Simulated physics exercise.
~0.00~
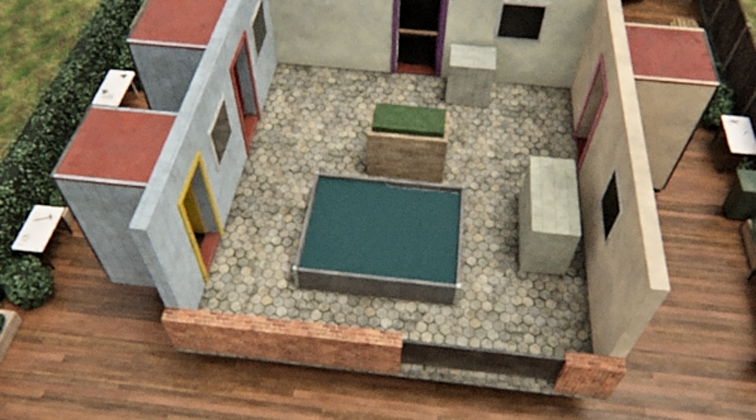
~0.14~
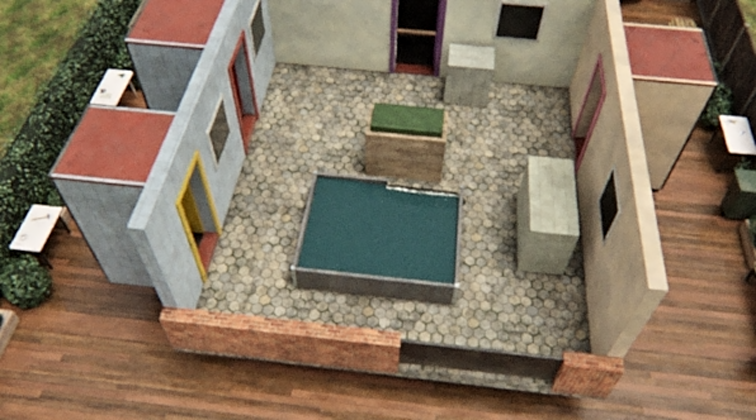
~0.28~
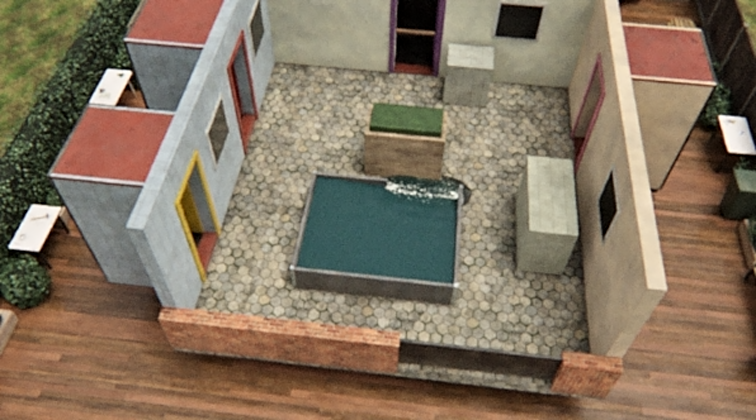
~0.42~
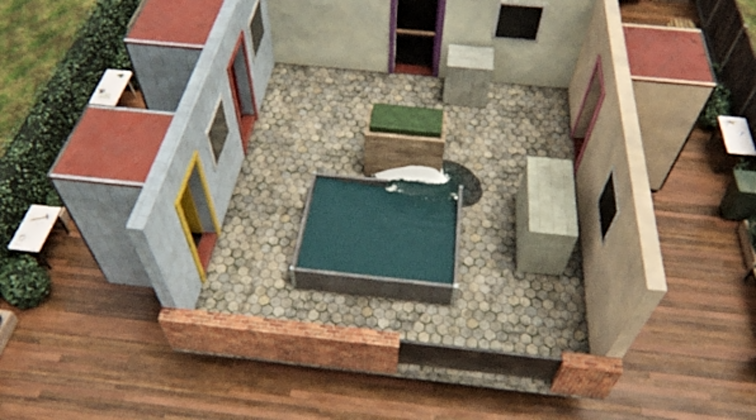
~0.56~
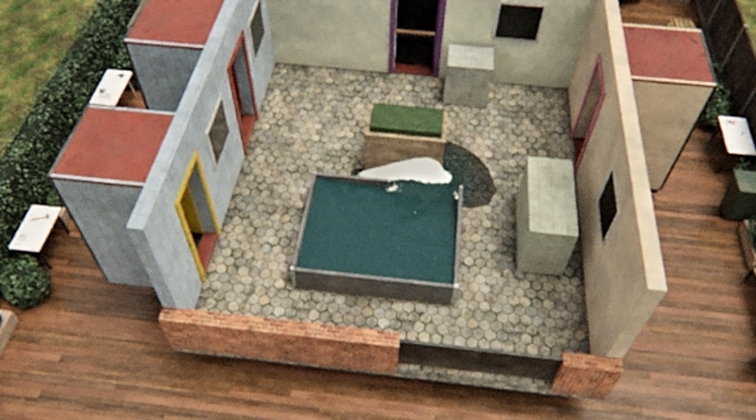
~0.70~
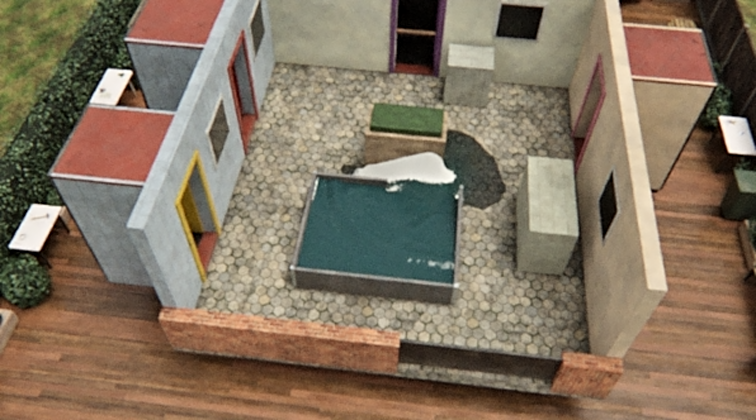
Water broke out through the far side of a dark teal tank in a walled, stone-paved yard, foaming white at first, then spreading as a dark wet patch around the grass-topped block behind it.
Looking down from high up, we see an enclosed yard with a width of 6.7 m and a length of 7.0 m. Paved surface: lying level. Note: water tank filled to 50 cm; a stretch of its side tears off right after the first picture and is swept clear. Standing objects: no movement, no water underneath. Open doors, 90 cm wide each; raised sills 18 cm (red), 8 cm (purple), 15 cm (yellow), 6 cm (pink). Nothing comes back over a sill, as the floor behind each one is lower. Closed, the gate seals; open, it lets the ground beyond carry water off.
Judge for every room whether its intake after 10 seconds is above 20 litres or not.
The red door: Intake not above; the purple door: Intake not above; the yellow door: Intake not above; the pink door: Intake above.
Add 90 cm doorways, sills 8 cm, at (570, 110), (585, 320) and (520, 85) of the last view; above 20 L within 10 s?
Taking them in order, the first gets enough, the second too little and the third enough.
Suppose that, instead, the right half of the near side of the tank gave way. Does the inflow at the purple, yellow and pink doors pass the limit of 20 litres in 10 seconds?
Outcomes - purple: Not exceeded, yellow: Not exceeded, pink: Not exceeded.
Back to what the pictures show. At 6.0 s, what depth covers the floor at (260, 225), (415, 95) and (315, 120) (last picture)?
About 2, 3 and 1 cm respectively.
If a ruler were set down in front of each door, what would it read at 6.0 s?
In centimetres, the red door has 10, the purple door 4, the yellow door 3 and the pink door 12.
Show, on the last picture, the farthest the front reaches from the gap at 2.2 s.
That lands around (560, 90) in the last picture.
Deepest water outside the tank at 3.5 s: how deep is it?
Max depth: About 26 centimetres.
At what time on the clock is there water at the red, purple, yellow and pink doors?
Doors: Red 2.2 s / purple 3.4 s / yellow 2.8 s / pink 1.8 s.
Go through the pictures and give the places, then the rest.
The first frame shows still water, 50 cm deep, in the water tank at (383, 229).
In the second frame, water pours out on the water tank's far side and has run 0.8 m, to a hidden place; typically 8 cm deep outside, 50 cm at the water tank's back.
In the third frame, water pours out on the water tank's far side and has run 0.9 m, to (463, 187); typically 10 cm deep outside, 50 cm at the water tank's back.
In the fourth frame, the front is at (458, 167), 1.3 m from the gap on the water tank's far side; 1.3 m2 of floor is under water; 50 cm left at the back of the water tank.
In the fifth frame, water pours out on the water tank's far side and has run 1.7 m, to (453, 147); typically 8 cm deep outside, 50 cm at the water tank's back.
In the sixth frame, water pours out on the water tank's far side and has run 2.1 m, to (457, 134); typically 5 cm deep outside, 50 cm at the water tank's back.
After 1.4 s water covers 20 % of the floor and is deepest (42 cm) near (421, 181); red door not reached, purple door not reached, yellow door not reached, pink door not reached.
After 2.2 s water covers 35 % of the floor and is deepest (38 cm) near (420, 187); red door 10 cm at the sill, 0 L in, purple door not reached, yellow door not reached, pink door 13 cm at the sill, 8 L in.
After 3.5 s water covers 50 % of the floor and is deepest (26 cm) near (419, 194); red door 15 cm at the sill, 0 L in, purple door 1 cm at the sill, 0 L in, yellow door 3 cm at the sill, 0 L in, pink door 13 cm at the sill, 54 L in.
After 6.0 s water covers 75 % of the floor and is deepest (20 cm) near (420, 187); red door 10 cm at the sill, 1 L in, purple door 4 cm at the sill, 0 L in, yellow door 3 cm at the sill, 0 L in, pink door 12 cm at the sill, 97 L in.
After 10.0 s water covers 95 % of the floor and is deepest (13 cm) near (419, 194); red door 8 cm at the sill, 1 L in, purple door 8 cm at the sill, 1 L in, yellow door 4 cm at the sill, 0 L in, pink door 9 cm at the sill, 161 L in.
